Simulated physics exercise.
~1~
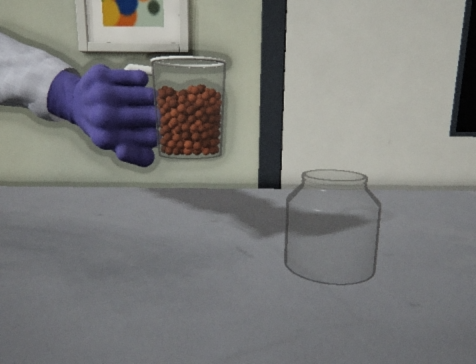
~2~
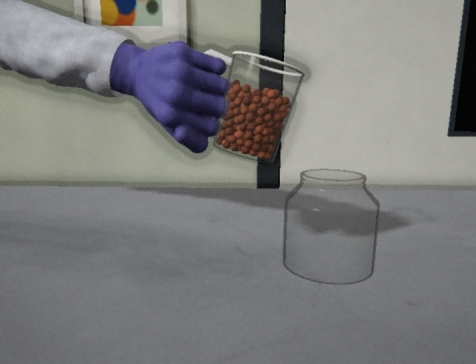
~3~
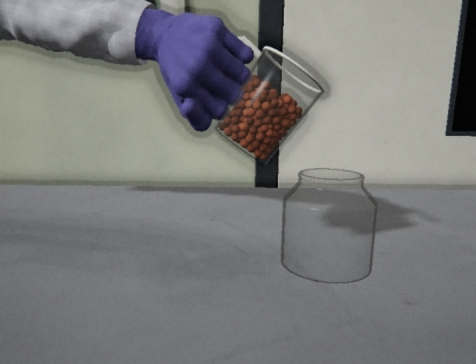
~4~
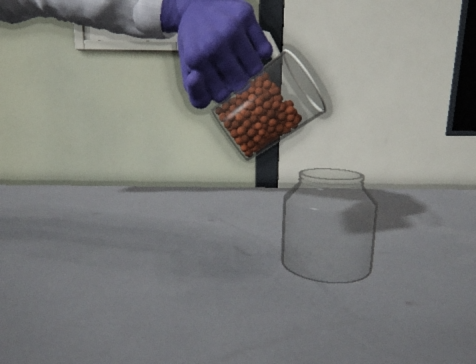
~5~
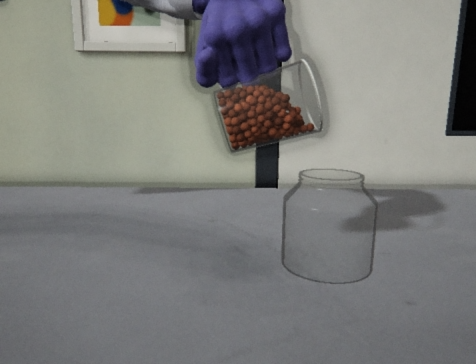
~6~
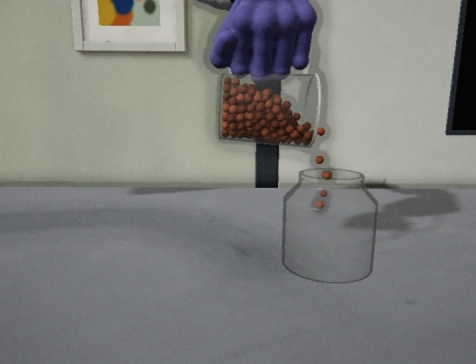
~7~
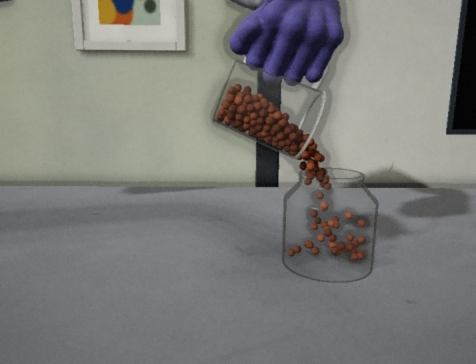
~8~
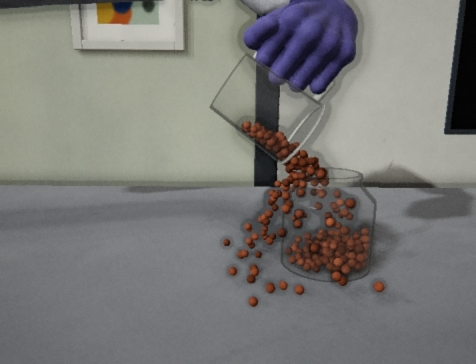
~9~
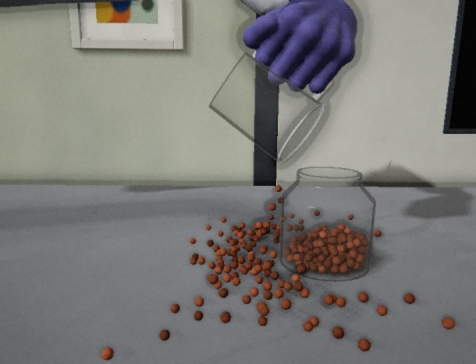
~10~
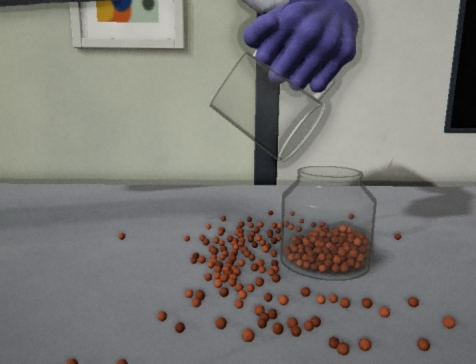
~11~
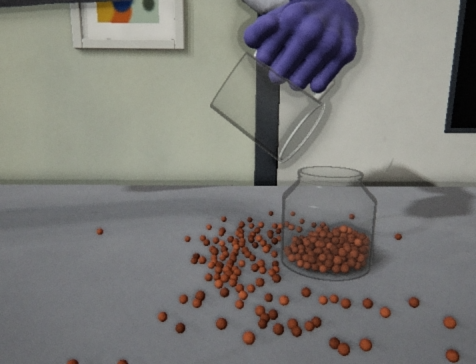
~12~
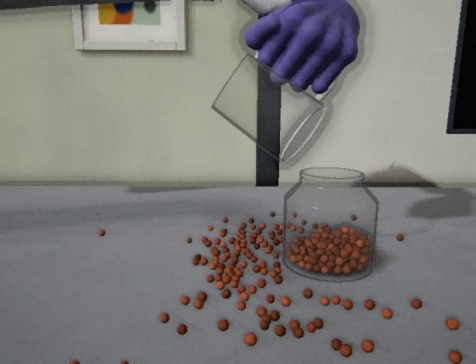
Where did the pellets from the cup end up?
The larger share landed in the jar, while a good part spilled onto the table around it. Hardly any were left in the cup.
